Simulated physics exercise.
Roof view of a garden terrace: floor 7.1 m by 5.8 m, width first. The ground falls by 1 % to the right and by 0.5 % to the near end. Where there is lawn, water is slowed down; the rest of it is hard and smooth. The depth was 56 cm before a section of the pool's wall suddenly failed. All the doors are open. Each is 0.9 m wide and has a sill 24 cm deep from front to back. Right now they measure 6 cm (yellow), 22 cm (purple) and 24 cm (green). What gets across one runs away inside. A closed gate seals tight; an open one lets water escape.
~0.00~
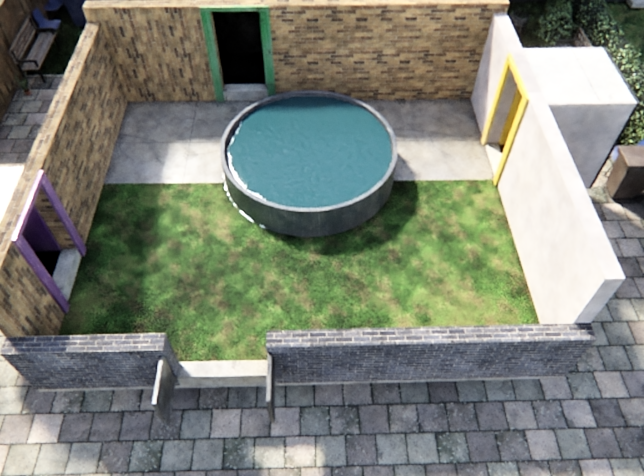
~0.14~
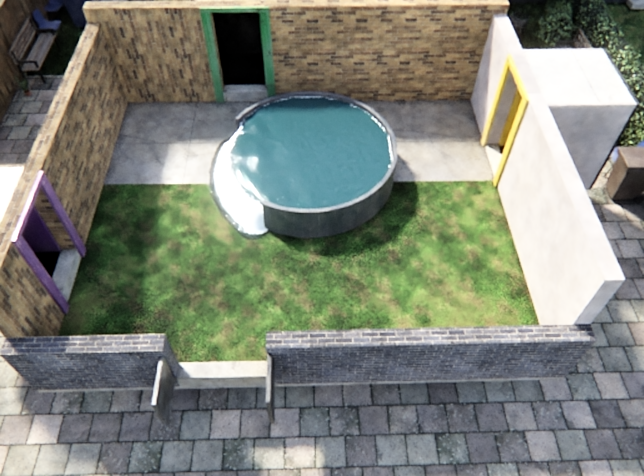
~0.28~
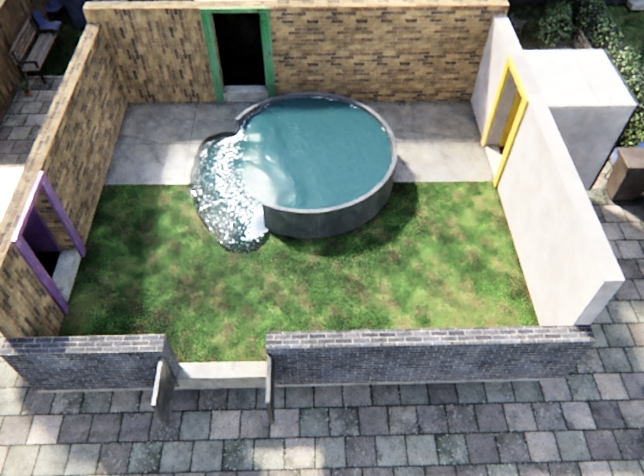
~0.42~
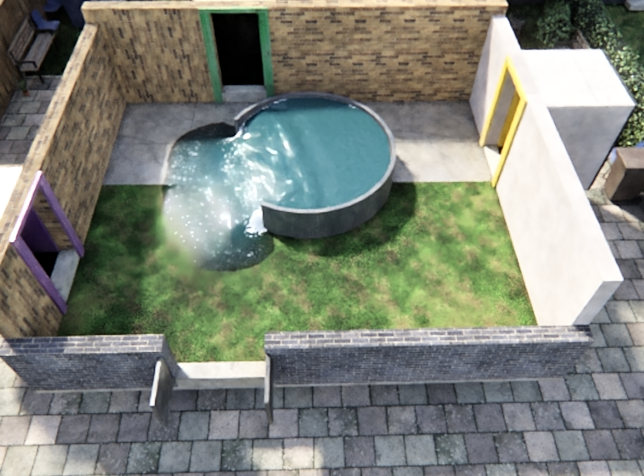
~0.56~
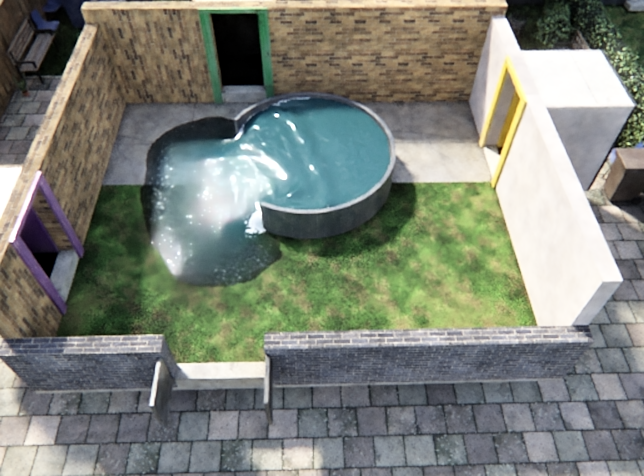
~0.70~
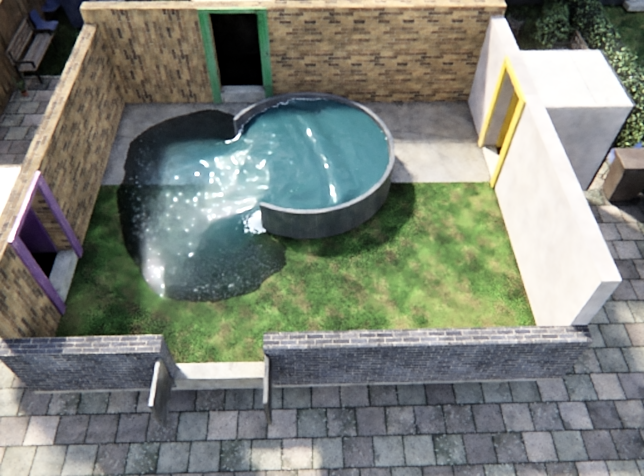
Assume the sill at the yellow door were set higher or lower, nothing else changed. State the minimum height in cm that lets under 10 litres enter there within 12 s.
Some 5.5 cm above the ground.
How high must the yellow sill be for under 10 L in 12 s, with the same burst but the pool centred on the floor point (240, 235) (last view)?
Near 9.0 cm.
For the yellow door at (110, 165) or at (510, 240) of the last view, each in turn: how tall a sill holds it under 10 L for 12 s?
Roughly 27 and 10.5 cm.
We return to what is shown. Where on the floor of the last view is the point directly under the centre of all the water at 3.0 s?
Centre of mass: About (213, 198) px.
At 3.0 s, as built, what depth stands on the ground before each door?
Depth at yellow 0 cm, at purple 21 cm, at green 3 cm.
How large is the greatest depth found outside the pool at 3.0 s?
I'd put it near 36 cm.
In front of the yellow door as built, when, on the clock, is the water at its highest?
It peaks around 12.0 s.
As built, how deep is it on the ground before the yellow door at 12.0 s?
It works out to about 9.5 centimetres deep.
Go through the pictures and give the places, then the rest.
The pool at (309, 148) is whole and still, 56 cm deep; the yellow door at (504, 120) is dry, in the first frame.
The front is at (248, 234), 0.3 m from the gap at (229, 180); 0.6 m2 of floor is wet, 56 cm left at the back, in the second frame.
Water pours out at (229, 183) and has run 0.7 m, to (229, 246); about 10 cm deep outside, 56 cm at the back, in the third frame.
The gap is at (228, 184), the front 1.2 m out at (200, 262); the back of the pool holds 56 cm, in the fourth frame.
Water pours out at (228, 184) and has run 1.5 m, to (186, 278); about 6 cm deep outside, 56 cm at the back, in the fifth frame.
Water pours out at (227, 184) and has run 1.9 m, to (164, 291); about 5 cm deep outside, 56 cm at the back; 4.4 m in a straight line remain to the yellow door at (501, 122), in the sixth frame.
After 1.4 s water covers 35 % of the floor, deepest (30 cm) near (103, 180); it has not reached the yellow door.
After 3.0 s water covers 45 % of the floor, deepest (36 cm) near (54, 342); it has not reached the yellow door.
After 12.0 s water covers 100 % of the floor, deepest (14 cm) near (542, 355); 9 cm at the yellow door, 6 litres in over its 6 cm sill.
At the yellow door as built, the water arrived by 6.2 s and peaked near 9 cm at 12.0 s.
With a sill of 5 cm, 13 litres would have come in within the 12 s; with 6.5 cm, 4 litres. So under 10 litres takes about 5.5 cm.
